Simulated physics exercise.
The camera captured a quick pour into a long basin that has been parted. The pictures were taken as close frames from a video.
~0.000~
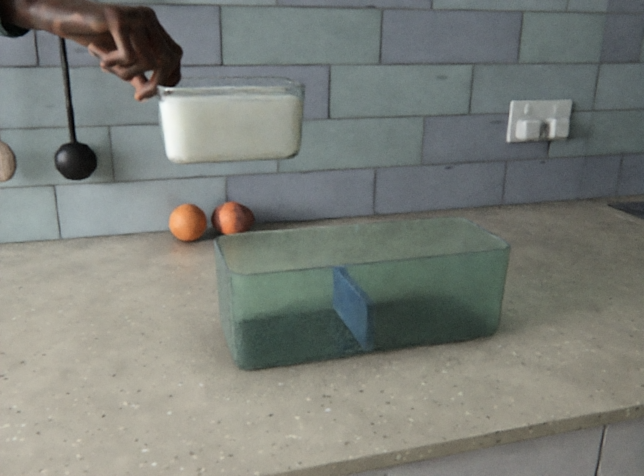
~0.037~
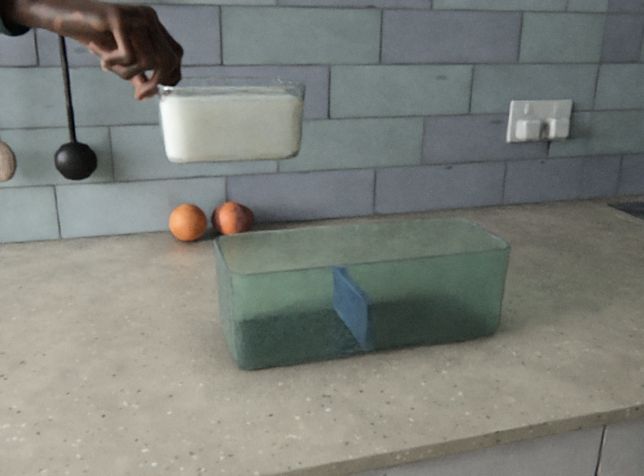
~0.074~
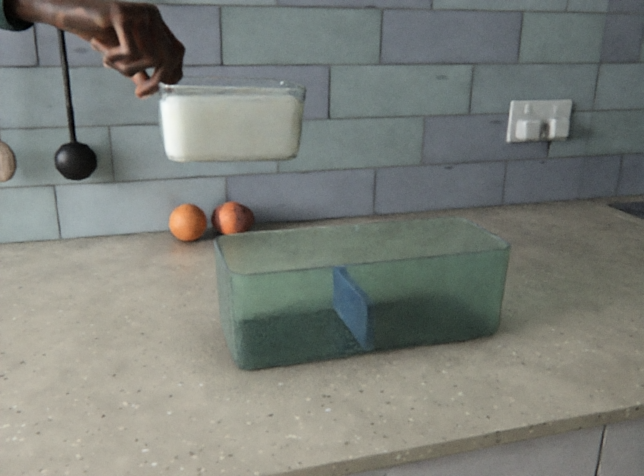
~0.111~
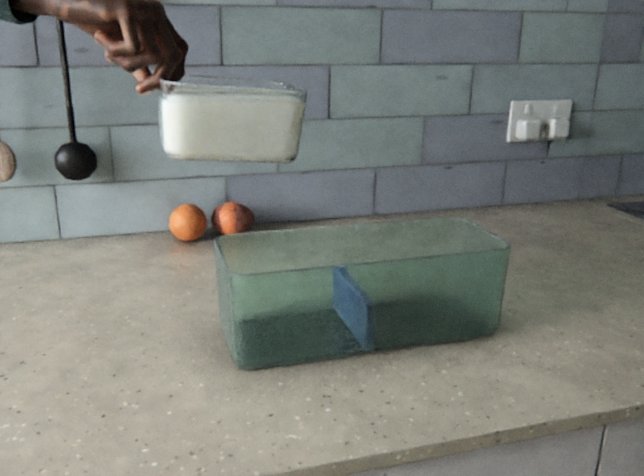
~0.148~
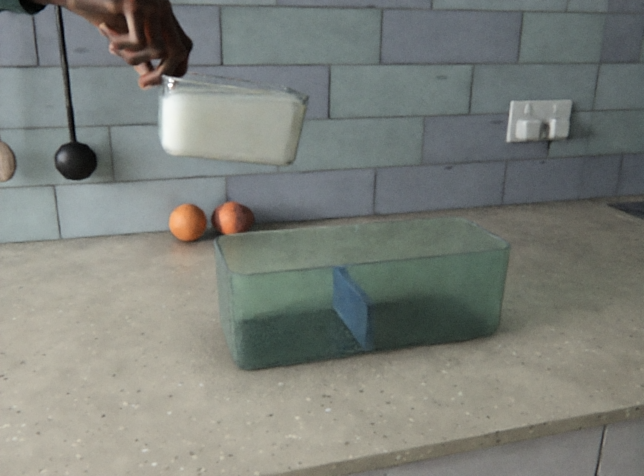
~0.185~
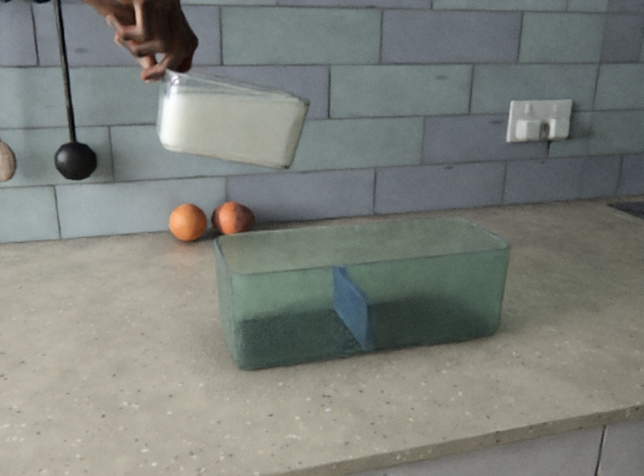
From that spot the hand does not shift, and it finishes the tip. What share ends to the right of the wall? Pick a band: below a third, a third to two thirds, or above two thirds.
A third to two thirds.
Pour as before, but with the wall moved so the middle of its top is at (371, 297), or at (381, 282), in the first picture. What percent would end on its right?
20 % and 0 %, roughly.
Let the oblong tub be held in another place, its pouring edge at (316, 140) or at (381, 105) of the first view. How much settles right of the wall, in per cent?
About 50 and 85 per cent.
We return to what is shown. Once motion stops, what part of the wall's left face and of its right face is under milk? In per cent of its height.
Left near 30; right near 30.
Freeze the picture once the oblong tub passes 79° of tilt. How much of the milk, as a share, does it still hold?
Close to 40 parts in a hundred remain.
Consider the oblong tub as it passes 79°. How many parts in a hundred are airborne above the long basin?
Share in flight: Approx. 45 %.
A moment on, the oblong tub is tipped on its side and 38 per cent is still to pour, 3 is left of the wall and 11 right of it.
Next, the oblong tub is tipped right over and 4 per cent is still to pour, 42 is left of the wall and 42 right of it.
Then the oblong tub is tipped right over and 0 per cent is still to pour, 48 is left of the wall and 42 right of it.
Later the oblong tub is tipped right over and 0 per cent is still to pour, 48 is left of the wall and 42 right of it.
In the end 48 per cent lies left of the wall, 42 right of it and 10 outside.
